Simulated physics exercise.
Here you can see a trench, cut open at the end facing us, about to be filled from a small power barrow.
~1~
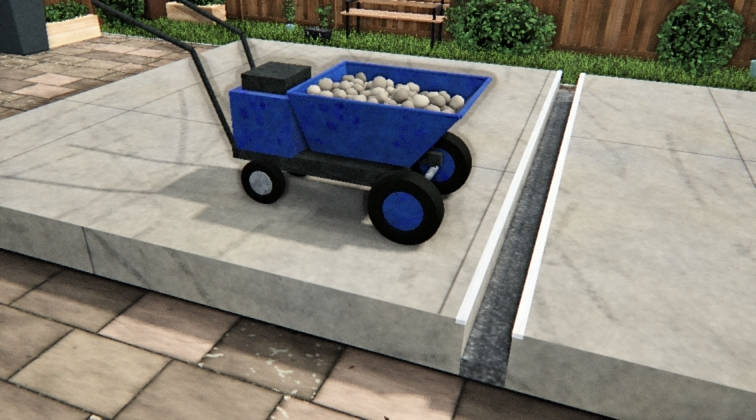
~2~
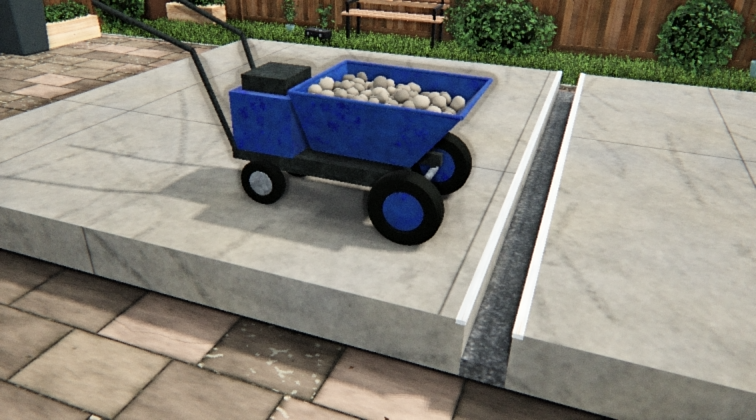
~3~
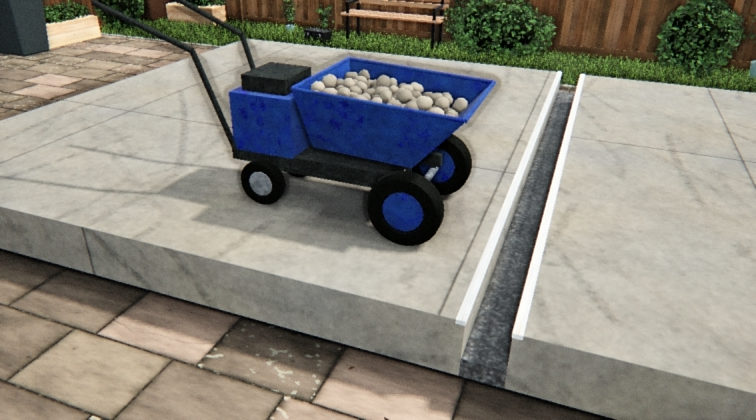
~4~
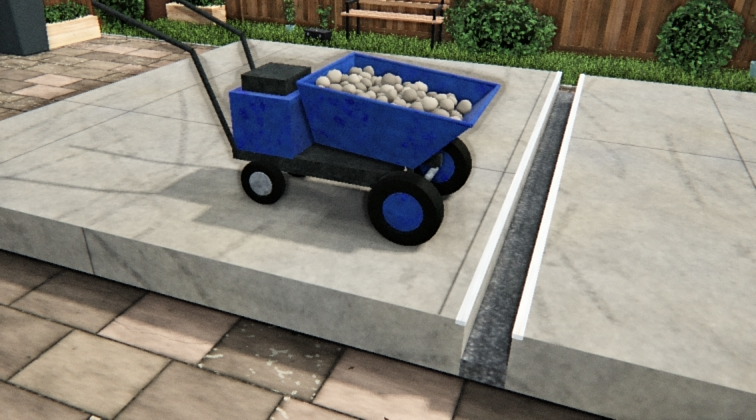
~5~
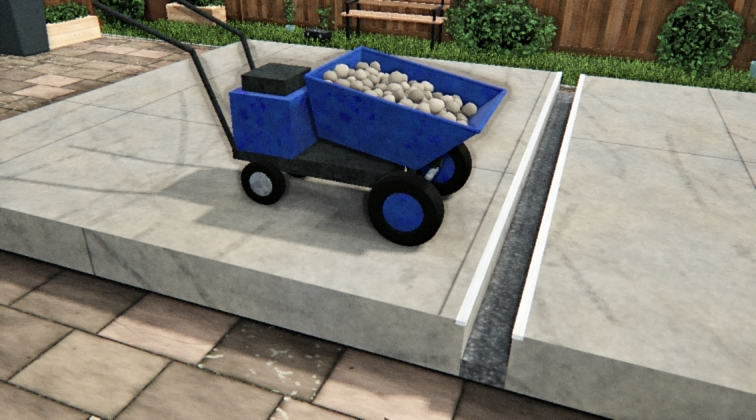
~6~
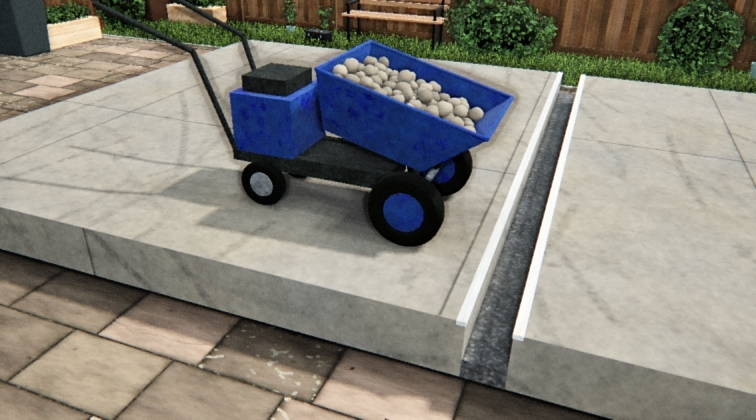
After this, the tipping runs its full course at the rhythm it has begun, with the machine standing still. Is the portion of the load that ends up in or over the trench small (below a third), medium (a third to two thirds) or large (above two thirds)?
Small.
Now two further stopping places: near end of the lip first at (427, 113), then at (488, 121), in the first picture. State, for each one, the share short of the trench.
I'd put it at around 0 percent the first time and 0 percent the second.
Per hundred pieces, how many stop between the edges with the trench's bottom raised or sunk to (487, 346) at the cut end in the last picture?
It comes to 10 per cent or so.
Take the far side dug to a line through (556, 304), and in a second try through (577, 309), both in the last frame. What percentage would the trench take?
The first case gives close to 60 per cent and the second close to 90 per cent.
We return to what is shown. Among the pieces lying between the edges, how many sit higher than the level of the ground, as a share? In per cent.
15 per cent or so.
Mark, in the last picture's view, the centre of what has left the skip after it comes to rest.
Roughly at (586, 240), give or take.
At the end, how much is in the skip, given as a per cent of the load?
Close to 20 percent.
Soon after the last picture, skip tipped steeply; all in the skip.
A little later, skip tipped right over; most in the skip; a stray few in or heaped over the trench; a small part beyond it; a stray few falling.
Later still, skip tipped right over; about a quarter in the skip; a small part in or heaped over the trench; about two thirds beyond it.
At rest, skip tipped right over; about a quarter in the skip; a small part in or heaped over the trench; about two thirds beyond it.
